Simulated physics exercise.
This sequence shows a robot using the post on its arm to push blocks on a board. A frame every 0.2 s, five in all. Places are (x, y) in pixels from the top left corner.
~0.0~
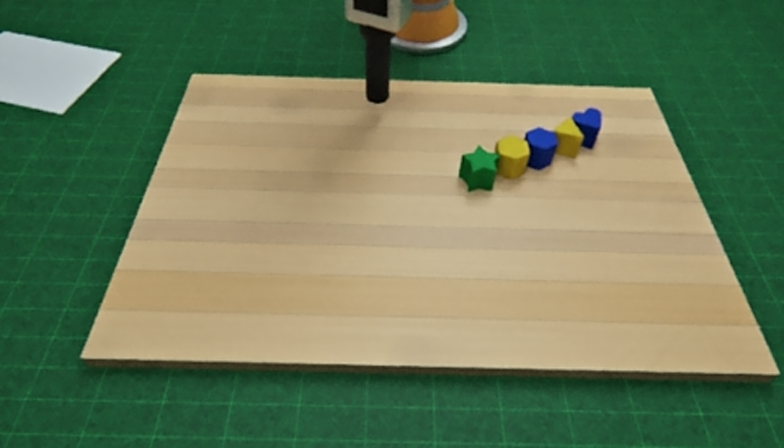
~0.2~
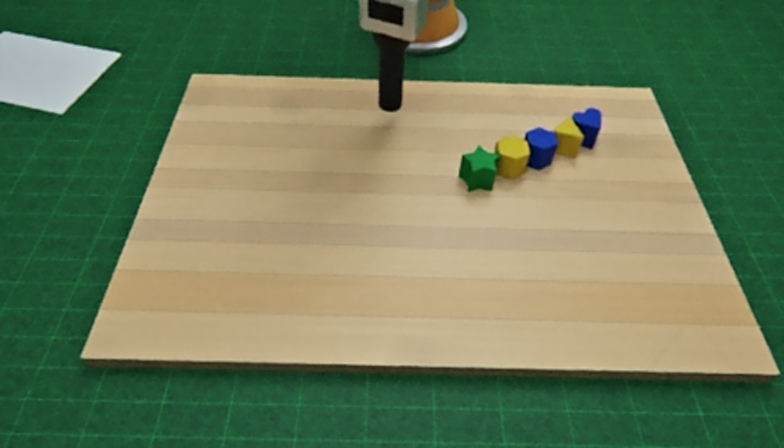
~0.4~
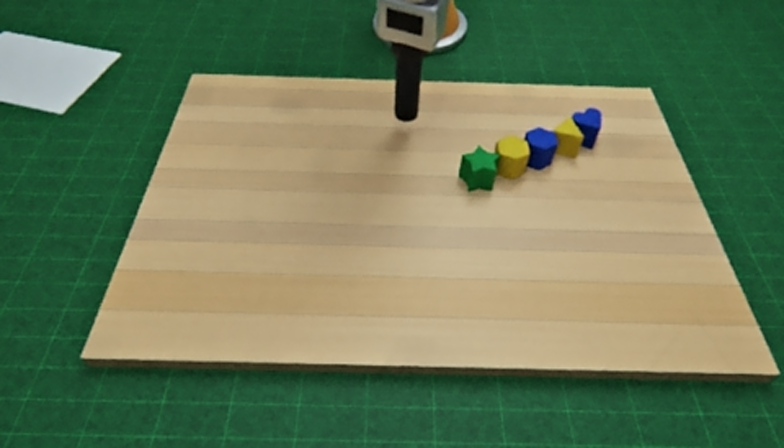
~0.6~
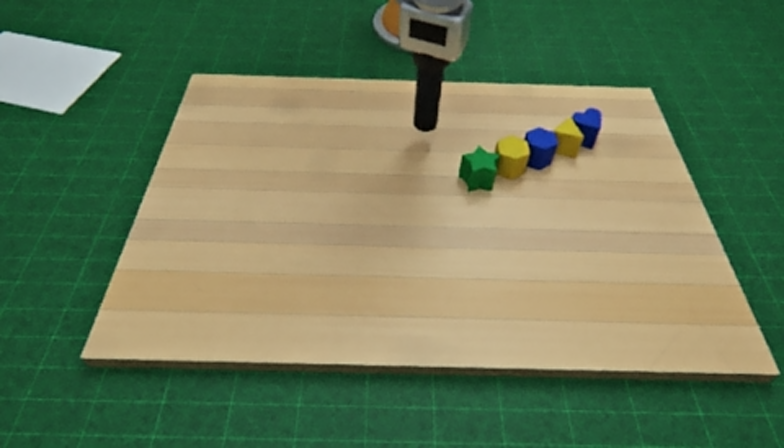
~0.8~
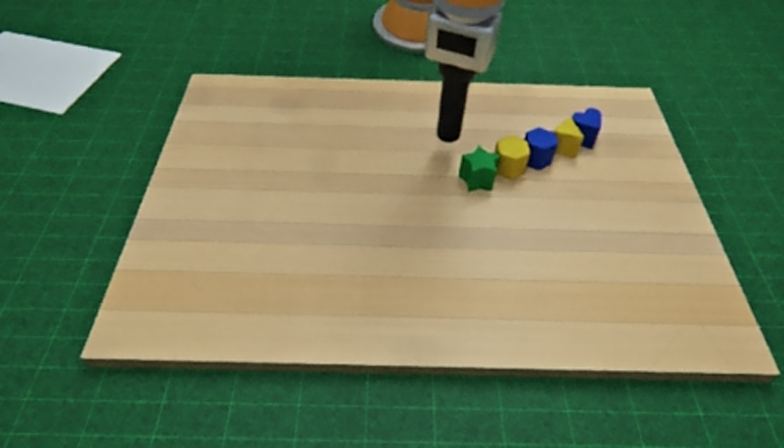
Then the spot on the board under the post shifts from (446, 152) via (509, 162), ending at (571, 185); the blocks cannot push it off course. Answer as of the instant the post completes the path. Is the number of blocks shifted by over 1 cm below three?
Yes
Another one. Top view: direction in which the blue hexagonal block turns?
Its spin: Anticlockwise.
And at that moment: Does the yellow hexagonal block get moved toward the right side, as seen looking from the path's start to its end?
In short: Yes.
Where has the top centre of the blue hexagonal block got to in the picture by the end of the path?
It sits at (583, 145).
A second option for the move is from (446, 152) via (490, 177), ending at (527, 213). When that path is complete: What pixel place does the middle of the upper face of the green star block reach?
It comes to (523, 210).
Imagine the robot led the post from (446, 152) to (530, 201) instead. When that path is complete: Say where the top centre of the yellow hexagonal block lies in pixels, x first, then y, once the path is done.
Its top middle: (532, 153).
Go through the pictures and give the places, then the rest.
In the first frame, lower end of the post at (377, 98), tops of blocks, green star block at (482, 158), yellow hexagonal block at (514, 146), blue hexagonal block at (542, 137), yellow triangular block at (569, 128).
In the second frame, post at (390, 106), blocks as before.
In the third frame, post at (406, 115), blocks as before.
In the fourth frame, post at (425, 125), blocks as before.
In the fifth frame, post at (448, 136), green star block at (482, 158), yellow hexagonal block at (514, 146), blue hexagonal block at (542, 137), yellow triangular block at (569, 128).
What follows on the original path. One third of the way, post at (492, 141); yellow hexagonal block at (520, 149); blue hexagonal block at (546, 139), turned 15° anticlockwise.
Two thirds of the way, post at (535, 153); yellow hexagonal block at (550, 167), turned 65° clockwise; blue hexagonal block at (562, 142), turned 65° anticlockwise.
At the end, post at (578, 169); green star block not moved; yellow hexagonal block at (571, 184), turned 145° clockwise; blue hexagonal block at (583, 145), turned 125° anticlockwise; yellow triangular block at (571, 126).
